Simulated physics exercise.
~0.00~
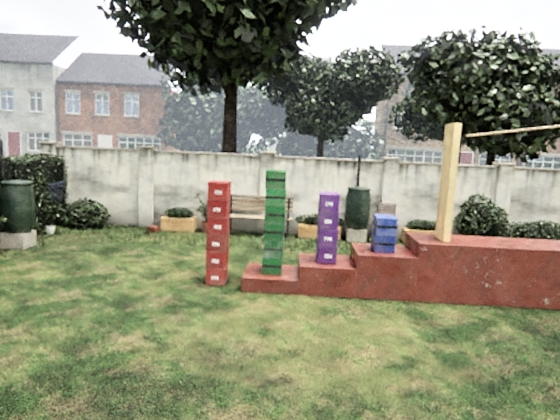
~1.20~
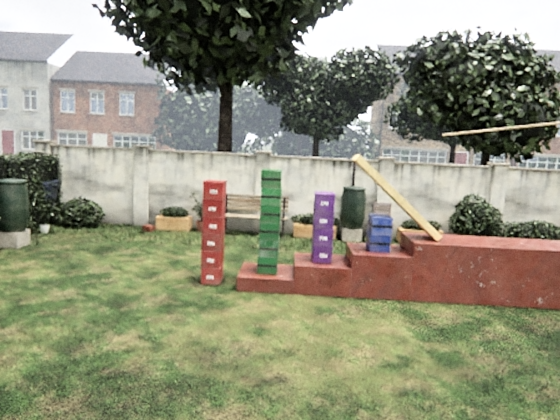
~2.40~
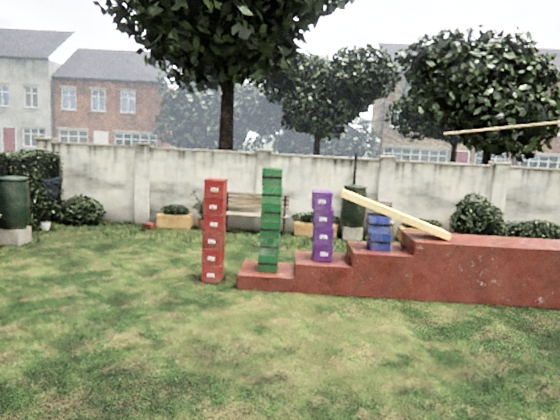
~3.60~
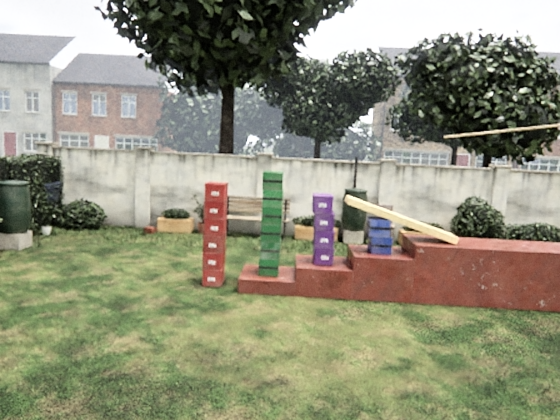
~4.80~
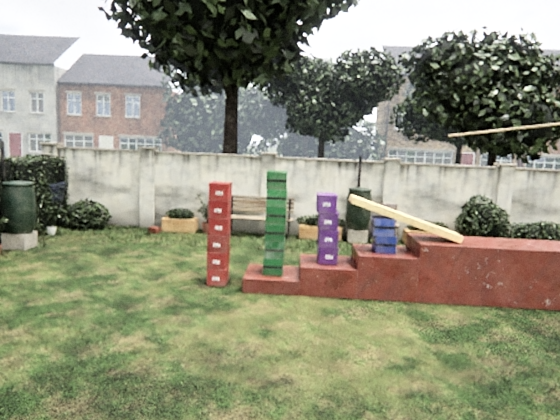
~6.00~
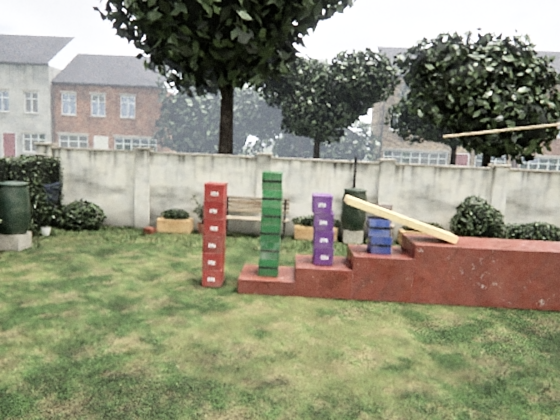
In a grassy yard with a pale wall, trees and brick houses behind it, a slightly swaying camera looks across at a reddish set of steps descending to the left. From left to right stand stacks of red, green, purple and blue boxes, the red one on the grass, with an upright wooden board on the highest level and a thin pole above it at the right. The board tips left toward the blue stack. It drops lower, then slides slightly right and settles at a slant across the blue boxes. All four stacks remain standing.
